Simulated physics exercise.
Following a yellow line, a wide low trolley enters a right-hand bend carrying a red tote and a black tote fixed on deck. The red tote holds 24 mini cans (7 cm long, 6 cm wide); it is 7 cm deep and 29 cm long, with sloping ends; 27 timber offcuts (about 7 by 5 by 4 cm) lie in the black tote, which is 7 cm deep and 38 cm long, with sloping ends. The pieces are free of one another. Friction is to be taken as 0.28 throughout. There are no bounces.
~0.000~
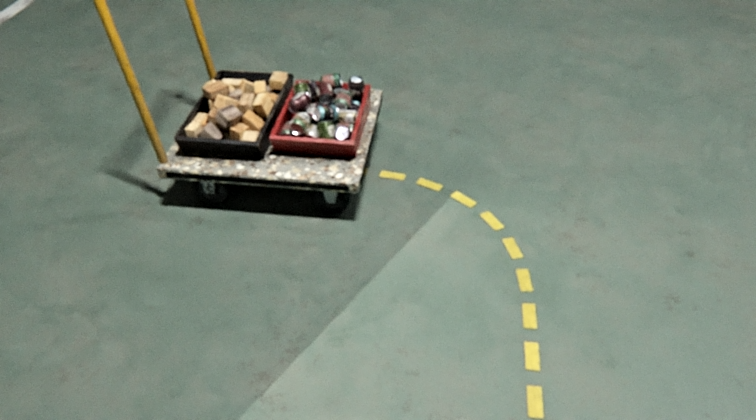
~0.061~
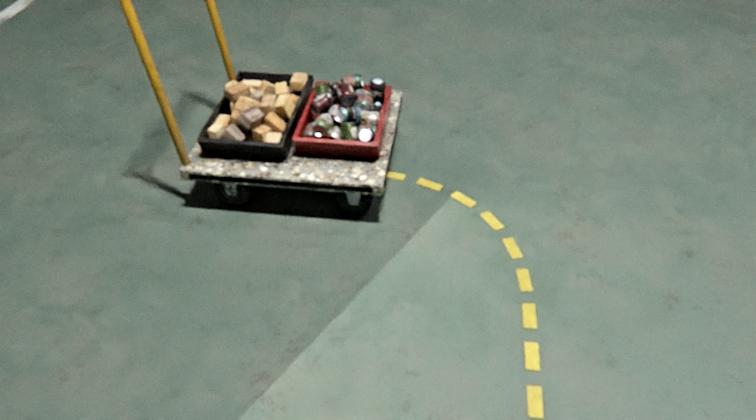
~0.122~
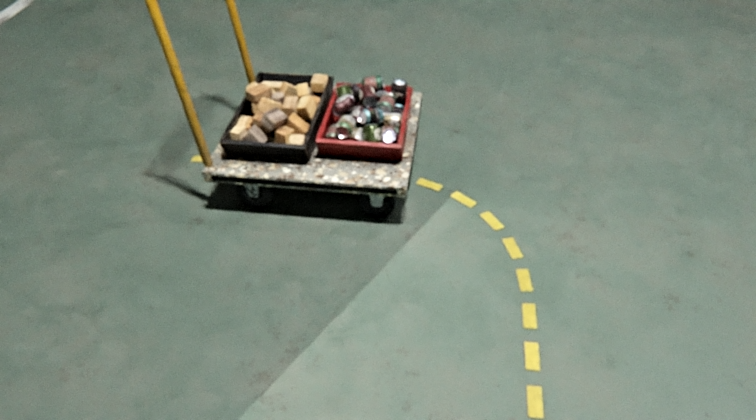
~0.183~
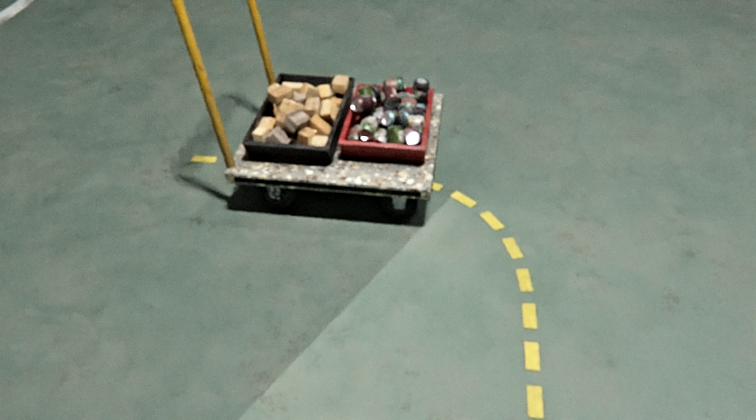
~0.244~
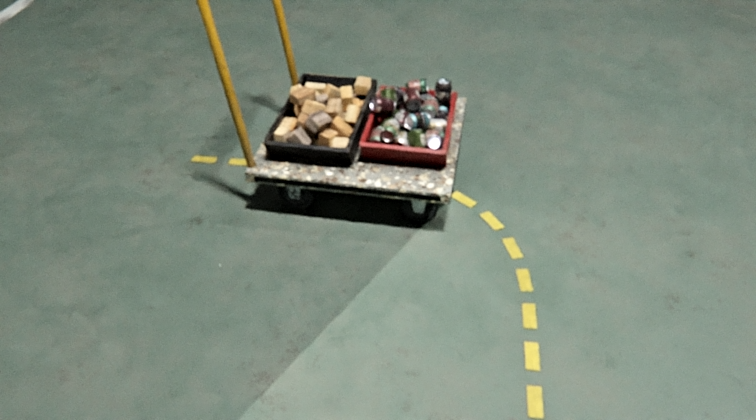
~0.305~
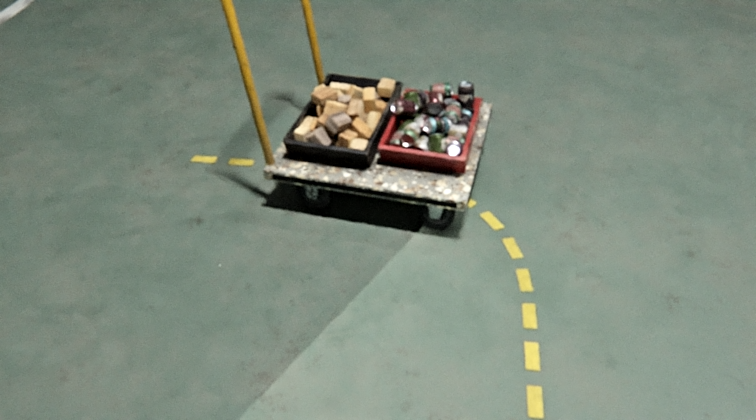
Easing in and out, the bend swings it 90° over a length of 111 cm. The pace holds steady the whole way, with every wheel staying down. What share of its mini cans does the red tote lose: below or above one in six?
The spill falls below a sixth.
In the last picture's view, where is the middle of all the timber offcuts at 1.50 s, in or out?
Somewhere around pixel (568, 411).
After 0.60 s, the red tote is down by 1 of 24 and the black tote has all 27.
After 0.78 s, the red tote is down by 1 of 24 and the black tote has all 27.
After 1.05 s, the red tote is down by 1 of 24 and the black tote has all 27.
Final count (at 1.50 s), the red tote is down by 1 of 24 and the black tote has all 27. Asked share, 1 of 24, 4 per cent.
